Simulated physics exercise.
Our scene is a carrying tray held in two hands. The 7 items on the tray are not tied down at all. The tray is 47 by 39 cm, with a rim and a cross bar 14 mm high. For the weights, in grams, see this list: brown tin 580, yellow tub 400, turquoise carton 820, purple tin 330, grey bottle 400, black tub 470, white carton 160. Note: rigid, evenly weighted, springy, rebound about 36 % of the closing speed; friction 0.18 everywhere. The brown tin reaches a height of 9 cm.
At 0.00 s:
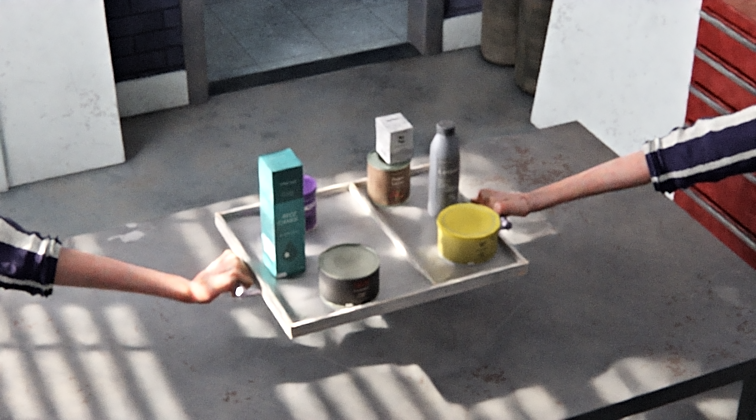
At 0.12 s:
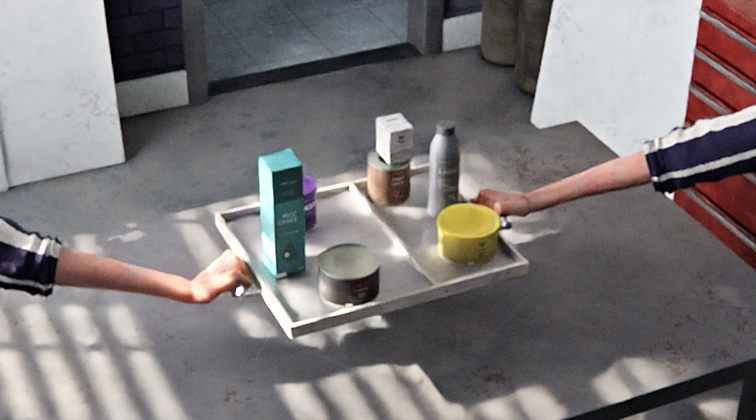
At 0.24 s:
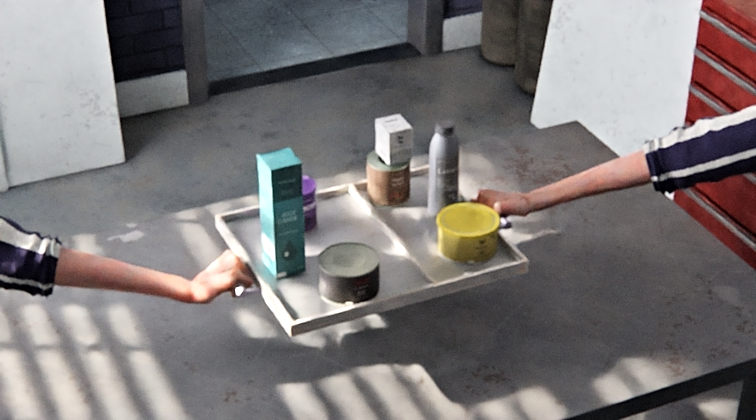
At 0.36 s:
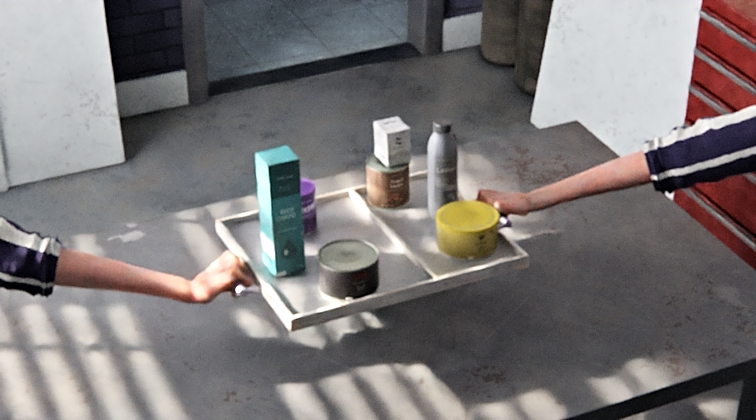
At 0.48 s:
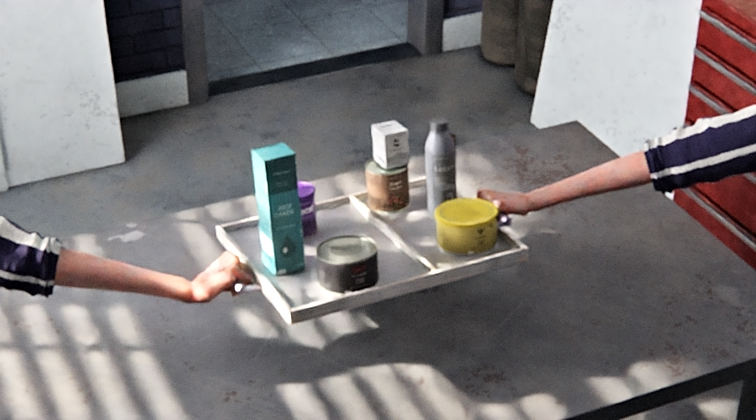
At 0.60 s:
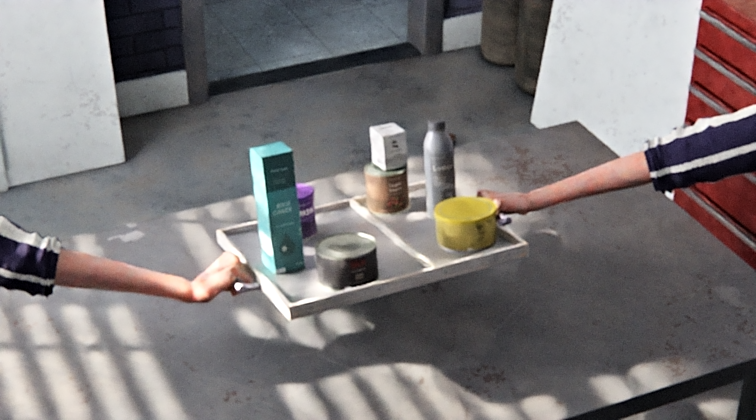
On a grey paved surface outdoors, two hands in striped sleeves hold a divided tray of seven containers, including a turquoise carton and yellow tub; the tray starts level, then its far edge tilts slightly downward.
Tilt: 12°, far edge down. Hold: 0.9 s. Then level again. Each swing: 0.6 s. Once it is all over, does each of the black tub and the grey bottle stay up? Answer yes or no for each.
Black tub: Yes, it stays up. Grey bottle: No, it goes over.
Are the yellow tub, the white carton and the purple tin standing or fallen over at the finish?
Final state - yellow tub: Remains on its base; white carton: Goes over; purple tin: Remains on its base.
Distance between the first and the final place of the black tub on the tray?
Roughly 19 centimetres.
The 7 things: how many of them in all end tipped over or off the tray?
3 of them.
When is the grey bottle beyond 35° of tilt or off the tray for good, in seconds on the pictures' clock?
It happens near 1.6 s.
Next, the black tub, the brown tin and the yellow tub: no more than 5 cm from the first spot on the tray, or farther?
Black tub: Is displaced; brown tin: Remains in place; yellow tub: Is displaced.
After 1.10 s, tray tilted 12°, far edge down; white carton now off the tray; grey bottle slid 6 cm near (427, 160); black tub slid 5 cm near (336, 252).
After 1.40 s, tray tilted 12°, far edge down; grey bottle slid 13 cm near (413, 150); black tub slid 12 cm near (322, 239); turquoise carton slid 16 cm.
After 1.80 s, tray tilted 9°, far edge down; turquoise carton and grey bottle now off the tray; black tub slid 19 cm near (310, 227); yellow tub slid 17 cm.
By the end (2.7 s), off the tray and tipped over, turquoise carton, grey bottle and white carton; not toppled but over 5 cm from the start, yellow tub and black tub; the other 2 in place, give or take 5 cm. Seen from the same camera at the end, black tub near (311, 225).
